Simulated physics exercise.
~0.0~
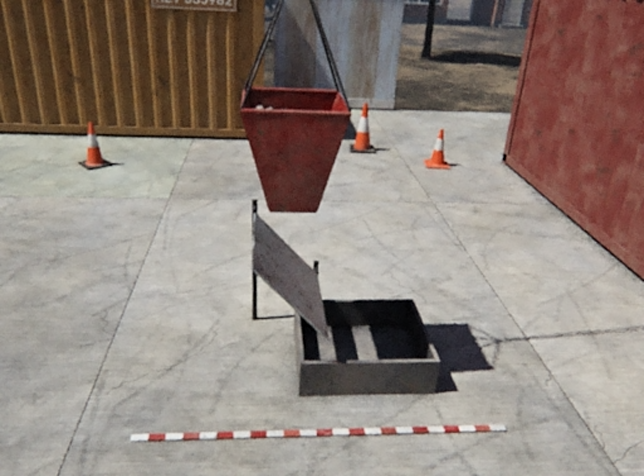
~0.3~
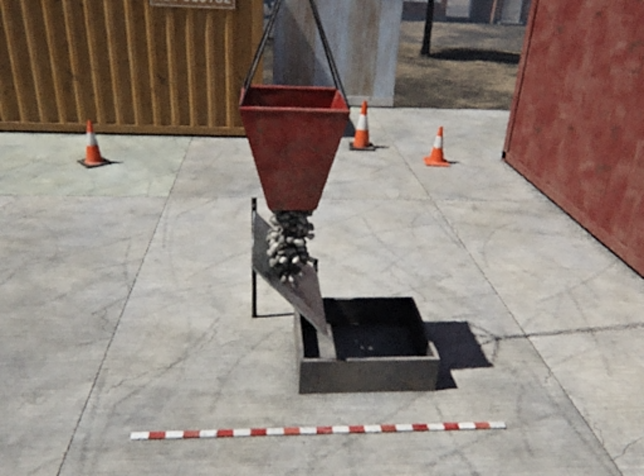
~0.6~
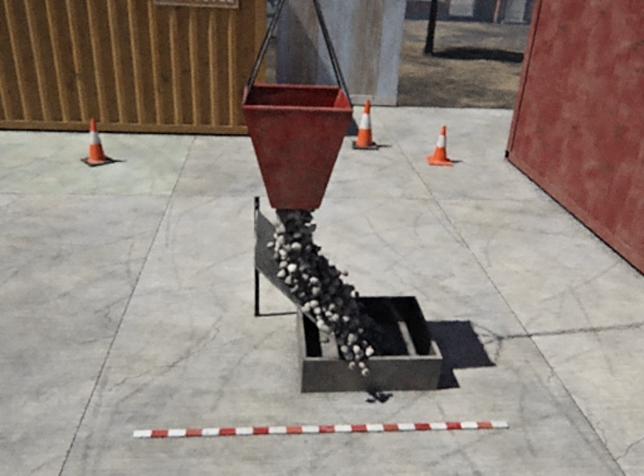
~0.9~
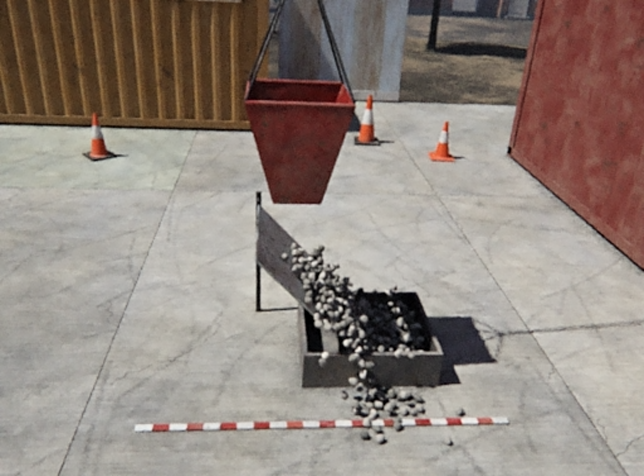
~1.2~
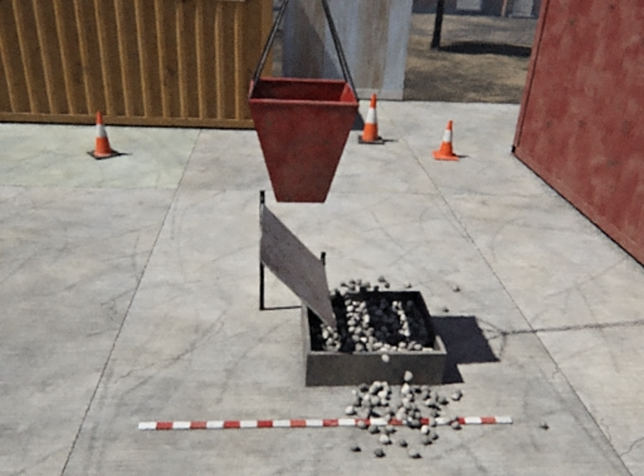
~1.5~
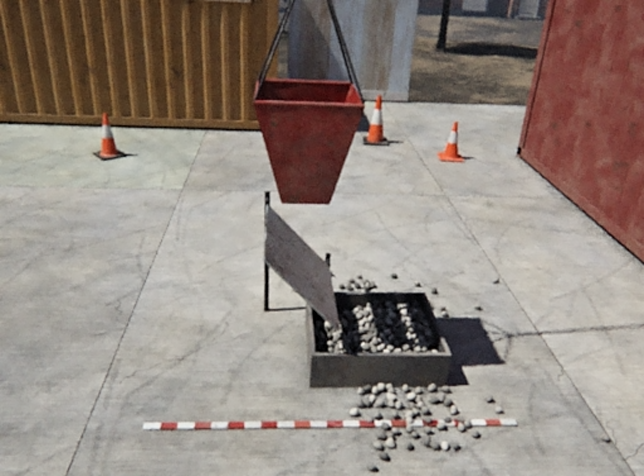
The footage shows a red skip hanging above a tilted steel plate and a low open bin as rounded stones pour from its bottom, slide down the plate to the right and mostly settle in the bin, while others scatter on the concrete around it and across a striped staff.
